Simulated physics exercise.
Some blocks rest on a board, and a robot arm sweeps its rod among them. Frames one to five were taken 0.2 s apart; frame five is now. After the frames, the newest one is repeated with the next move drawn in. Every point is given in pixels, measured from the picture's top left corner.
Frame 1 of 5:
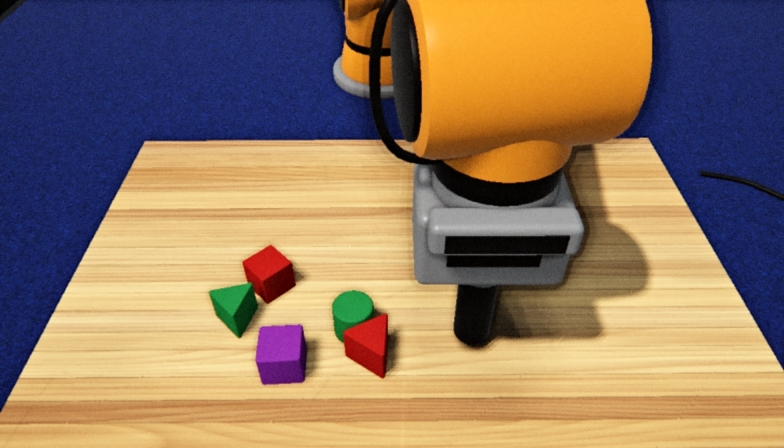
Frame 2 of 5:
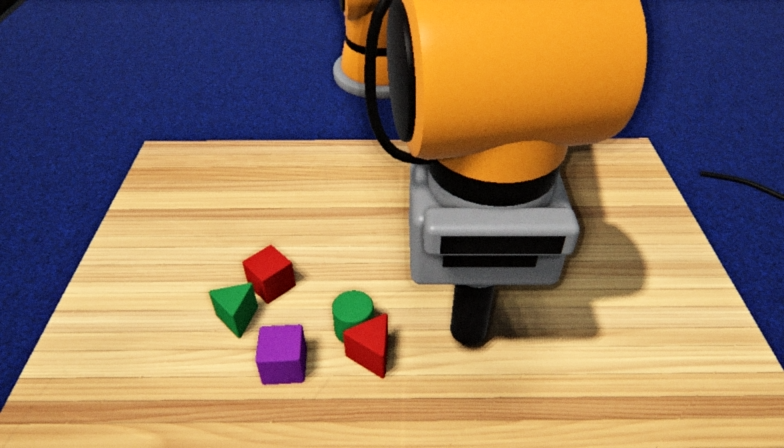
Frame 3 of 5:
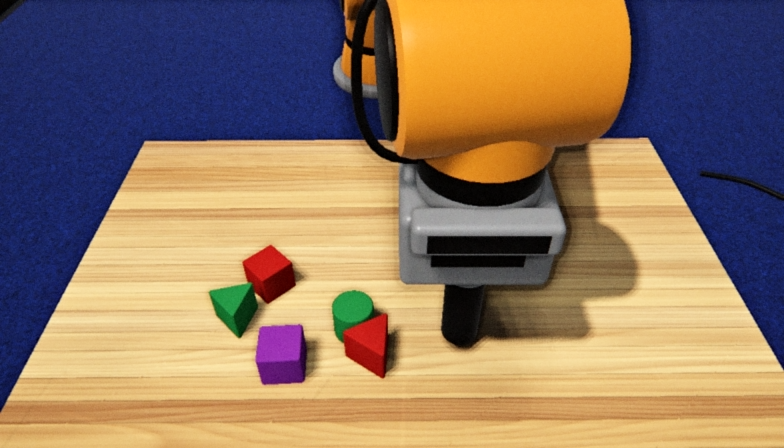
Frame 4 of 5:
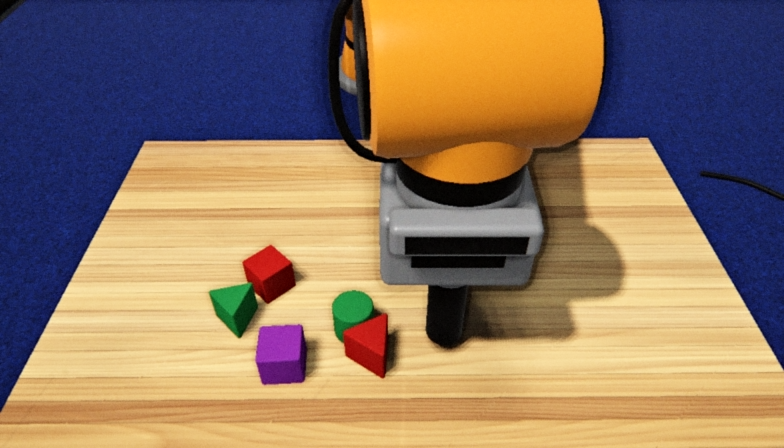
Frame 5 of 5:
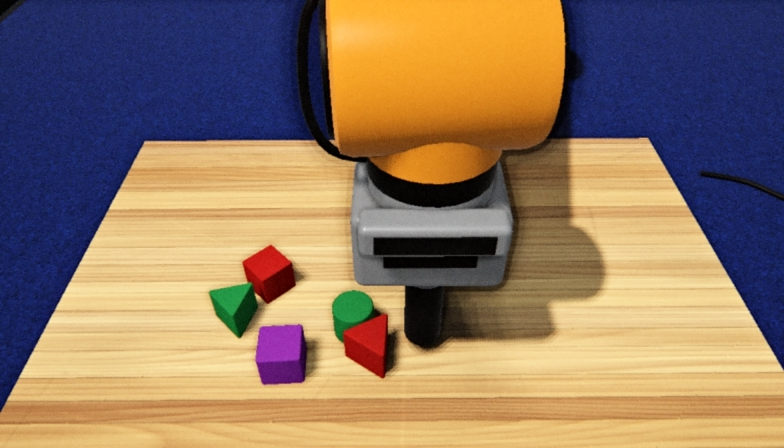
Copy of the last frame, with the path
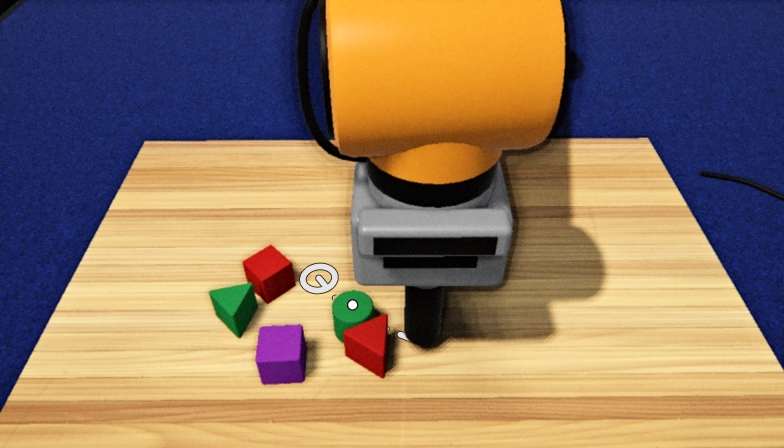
An orange robot arm with a grey head and a black rod stands over a pale wooden board on a blue floor, seen from above at a fixed angle. Left of the rod sit five blocks: a red cube, a green triangle, a purple cube, a green cylinder and a red triangle. The arm slides the upright rod a short way left, barely moving at first, while the blocks stay still.
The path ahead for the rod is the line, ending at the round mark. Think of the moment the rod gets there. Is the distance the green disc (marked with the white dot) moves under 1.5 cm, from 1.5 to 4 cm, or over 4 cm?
The over 4 cm band.
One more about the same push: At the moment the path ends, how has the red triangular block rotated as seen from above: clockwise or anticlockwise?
If we look at it from overhead, the red triangular block pivots counter-clockwise.
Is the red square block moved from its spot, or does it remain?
The red square block keeps its place.
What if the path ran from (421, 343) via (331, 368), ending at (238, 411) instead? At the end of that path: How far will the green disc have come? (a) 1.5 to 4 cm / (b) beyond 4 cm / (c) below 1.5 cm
c: Below 1.5 cm.
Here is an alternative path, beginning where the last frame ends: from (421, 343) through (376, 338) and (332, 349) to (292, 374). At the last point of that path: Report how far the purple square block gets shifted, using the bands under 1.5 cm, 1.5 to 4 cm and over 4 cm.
1.5-4 cm.
The drawn path runs from (421, 343) via (378, 326) and (342, 306), ending at (319, 278); the dot is on the green disc.
The first path, step by step. One third of the way, rod at (377, 315); green disc at (338, 301); red triangular block at (364, 332), turned 45° anticlockwise.
Two thirds of the way, rod at (340, 293); green disc at (303, 294); red triangular block at (362, 332), turned 50° anticlockwise.
At the end, rod at (317, 267); red square block not moved; green disc at (302, 293); red triangular block at (362, 332), turned 50° anticlockwise.
